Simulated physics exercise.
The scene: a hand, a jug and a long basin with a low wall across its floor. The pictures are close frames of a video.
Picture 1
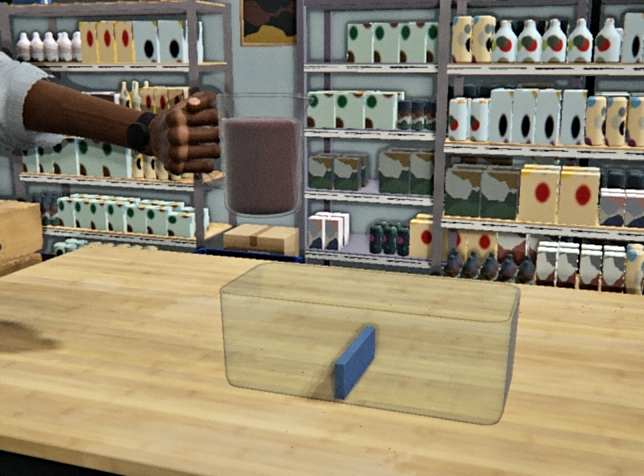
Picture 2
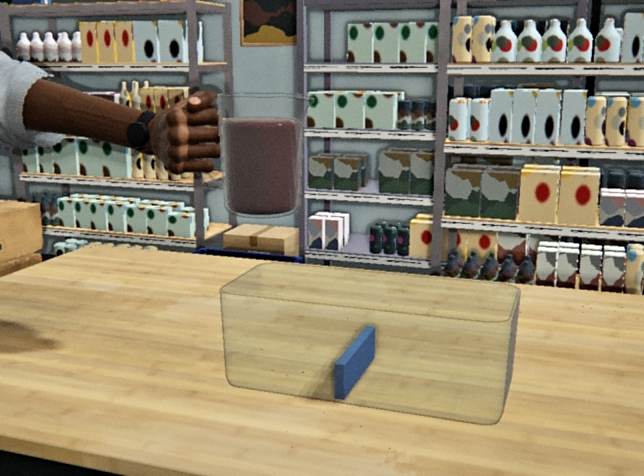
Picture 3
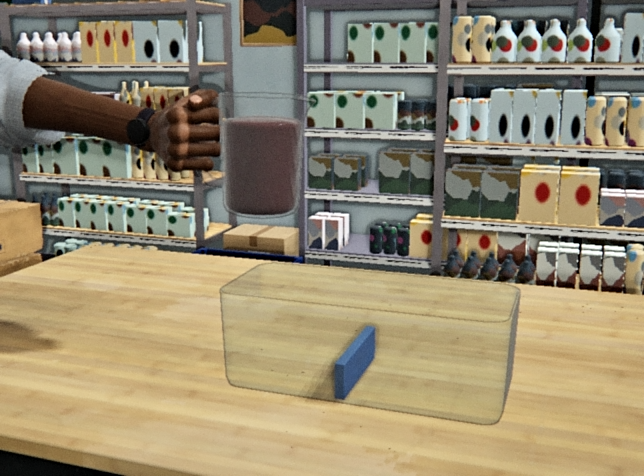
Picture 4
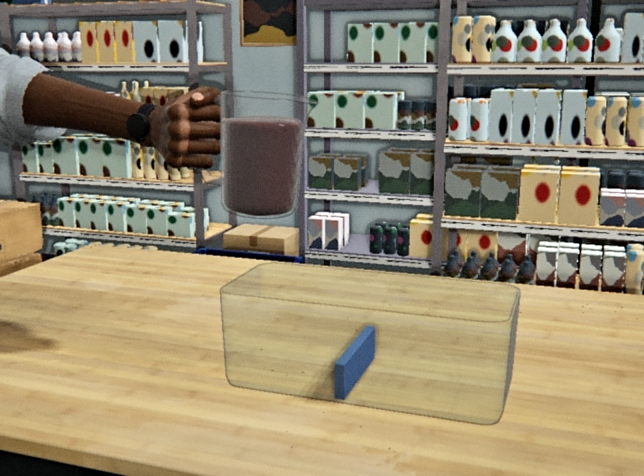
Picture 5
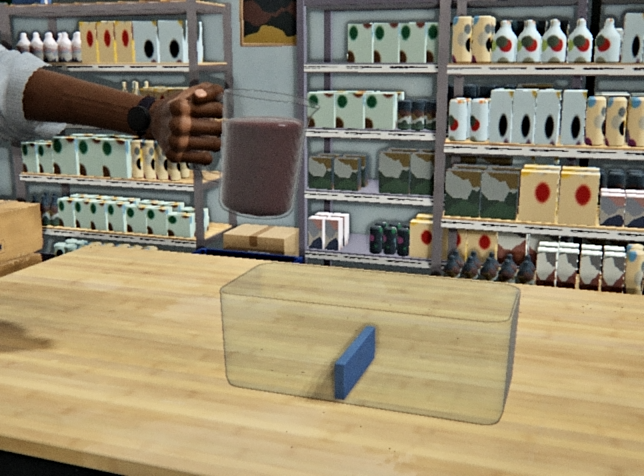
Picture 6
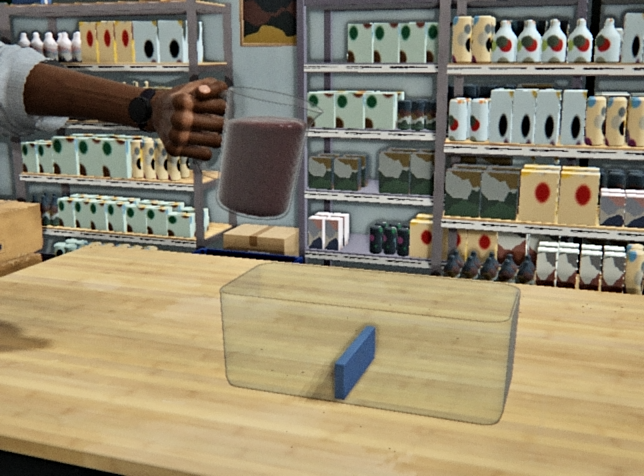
A hand holds a clear jug of dark reddish-brown liquid nearly still and upright, to the upper left of a long transparent basin with a low blue wall across its floor. The hand then slowly tilts the jug slightly to the right, while the basin stays unmoved on the wooden table.
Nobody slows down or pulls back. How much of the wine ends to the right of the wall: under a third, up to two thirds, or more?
The share right of the wall is more than two thirds.
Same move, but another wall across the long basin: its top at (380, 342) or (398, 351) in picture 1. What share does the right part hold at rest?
First some 40, then 10 per cent.
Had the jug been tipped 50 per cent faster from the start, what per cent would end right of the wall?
It comes to 70 per cent or so.
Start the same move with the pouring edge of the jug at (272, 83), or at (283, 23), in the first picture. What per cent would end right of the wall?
Roughly 15 per cent, and 65 per cent.
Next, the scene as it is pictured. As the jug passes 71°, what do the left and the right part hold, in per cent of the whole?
The left part 0 per cent, the right part 0.
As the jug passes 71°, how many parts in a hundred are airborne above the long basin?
Close to 15 per cent.
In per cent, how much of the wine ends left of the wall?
Near 20 %.
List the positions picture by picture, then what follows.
The first picture shows tilt 0°; pouring edge (313, 98); surface from (228, 119) to (300, 121); the long basin's rim runs from (241, 278) to (515, 306); the wall's top is at (356, 345).
The second picture shows tilt 0°; pouring edge (313, 98); surface from (229, 119) to (300, 121).
The third picture shows tilt 2°; pouring edge (314, 100); surface from (230, 119) to (301, 123).
The fourth picture shows tilt 4°; pouring edge (317, 102); surface from (231, 119) to (302, 122).
The fifth picture shows tilt 8°; pouring edge (319, 106); surface from (232, 119) to (304, 123).
The sixth picture shows tilt 12°; pouring edge (323, 111); surface from (234, 121) to (308, 123).
A moment on, the jug is tipped part way and 85 per cent is still to pour, 0 is left of the wall and 2 right of it.
Next, the jug is tipped right over and 23 per cent is still to pour, 3 is left of the wall and 53 right of it.
Then the jug is tipped right over and 0 per cent is still to pour, 20 is left of the wall and 79 right of it.
Later the jug is tipped right over and 0 per cent is still to pour, 21 is left of the wall and 78 right of it.
In the end 21 per cent lies left of the wall, 78 right of it and 1 outside.
